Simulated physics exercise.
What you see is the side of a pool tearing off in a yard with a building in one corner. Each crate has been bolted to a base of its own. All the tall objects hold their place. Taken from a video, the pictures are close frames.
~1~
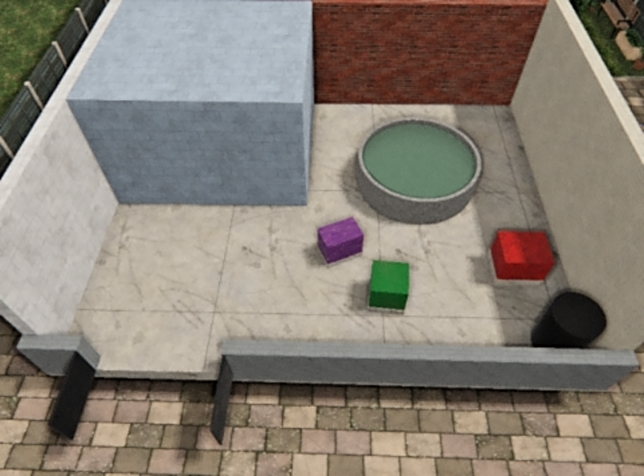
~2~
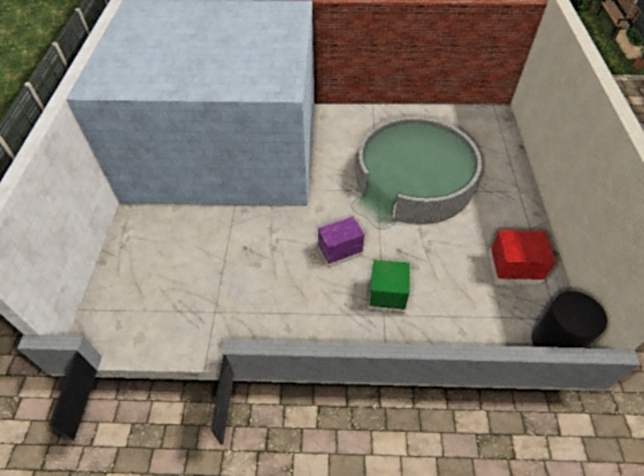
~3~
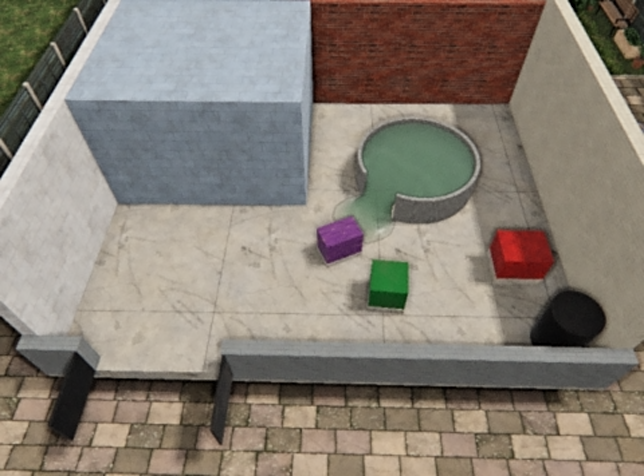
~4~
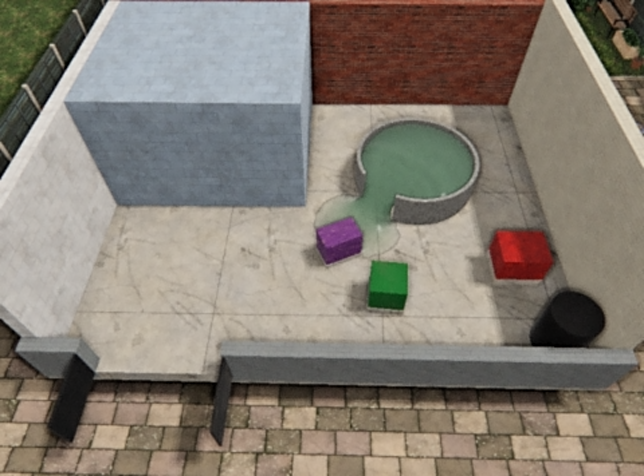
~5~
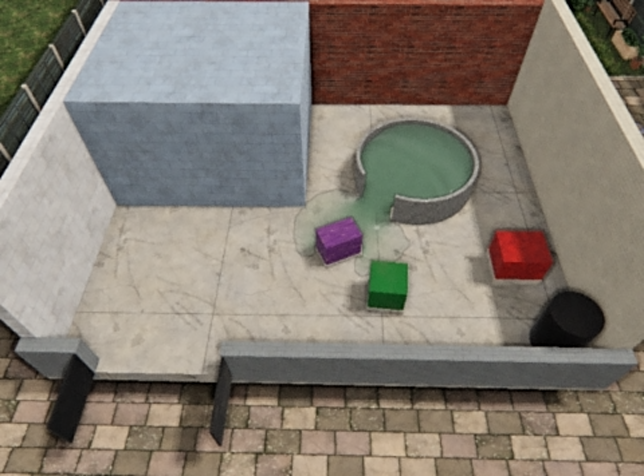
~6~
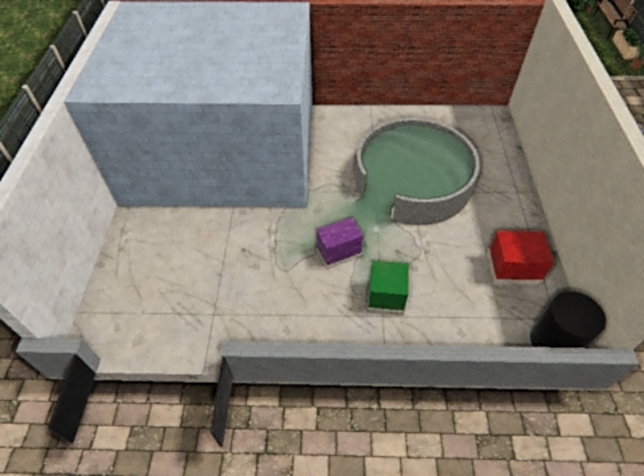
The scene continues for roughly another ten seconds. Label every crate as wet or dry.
Green crate: Wet; red crate: Dry; purple crate: Wet.
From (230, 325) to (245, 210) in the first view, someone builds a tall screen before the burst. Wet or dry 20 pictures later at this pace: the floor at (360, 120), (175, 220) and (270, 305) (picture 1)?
One by one: Spared, soaked, soaked.
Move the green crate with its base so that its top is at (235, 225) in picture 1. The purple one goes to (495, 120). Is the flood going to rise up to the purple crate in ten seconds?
Purple crate: Untouched.
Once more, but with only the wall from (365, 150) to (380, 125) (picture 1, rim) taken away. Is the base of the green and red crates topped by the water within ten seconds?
My take: The green one stays clear, while the red one stays clear.
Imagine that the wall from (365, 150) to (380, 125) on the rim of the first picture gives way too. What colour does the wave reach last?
The crate marked red, by my reading.
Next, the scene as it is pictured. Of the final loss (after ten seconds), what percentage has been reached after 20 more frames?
Roughly 5 per cent.
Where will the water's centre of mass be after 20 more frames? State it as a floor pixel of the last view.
I reckon somewhere around (347, 219).
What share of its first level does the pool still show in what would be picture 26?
I'd put it at some 52 per cent.
A moment on, water covers 20 % of the floor; the green crate water round its plinth, the red crate not reached, the purple crate water round its plinth.
Next, water covers 50 % of the floor; the green crate water round its plinth, the red crate water round its plinth, the purple crate water round its plinth.
Then, water covers 60 % of the floor; the green crate water round its plinth, the red crate water round its plinth, the purple crate water round its plinth.
Later, water covers 70 % of the floor; the green crate water round its plinth, the red crate water round its plinth, the purple crate water round its plinth.
In the end, water covers 85 % of the floor; the green crate was topped, the red crate stayed above the water, the purple crate was topped.
